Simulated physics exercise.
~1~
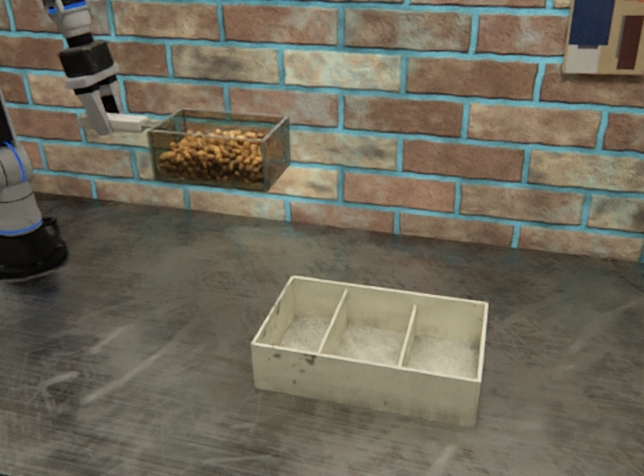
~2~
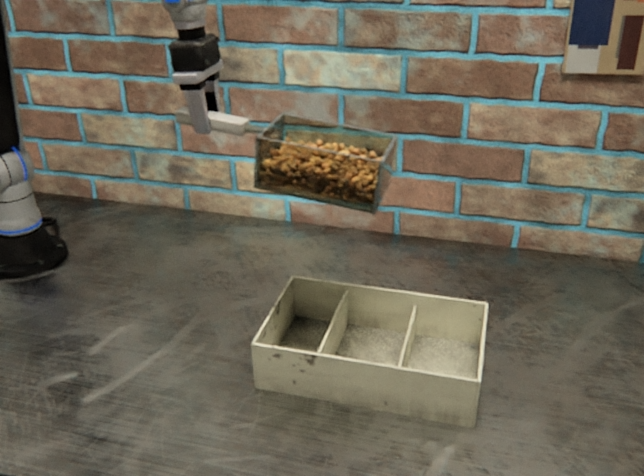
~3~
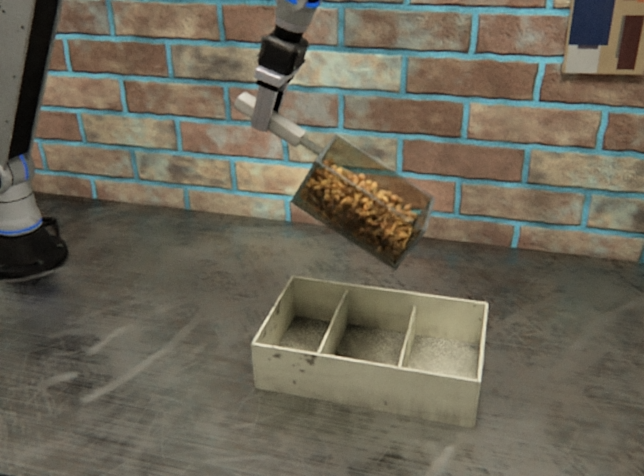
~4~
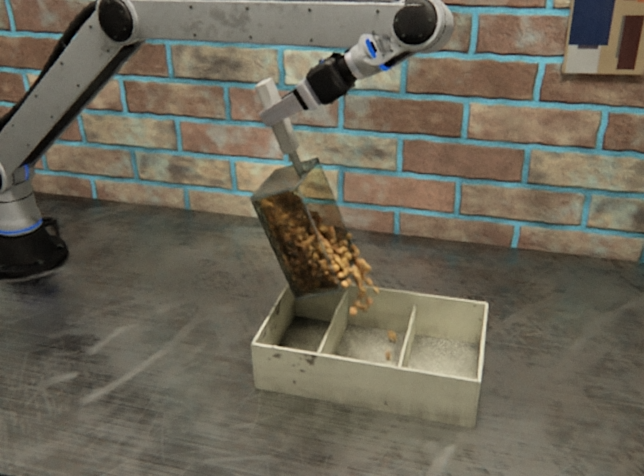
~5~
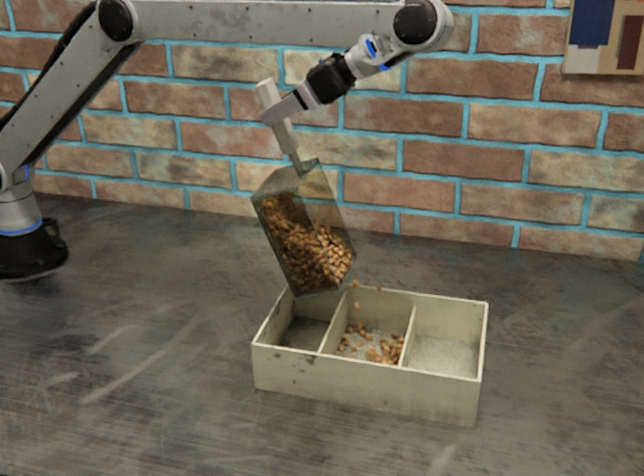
Robot arm carrying a clear box of chickpeas rightward, tipping it steeply and spilling some into a crate's middle compartment.
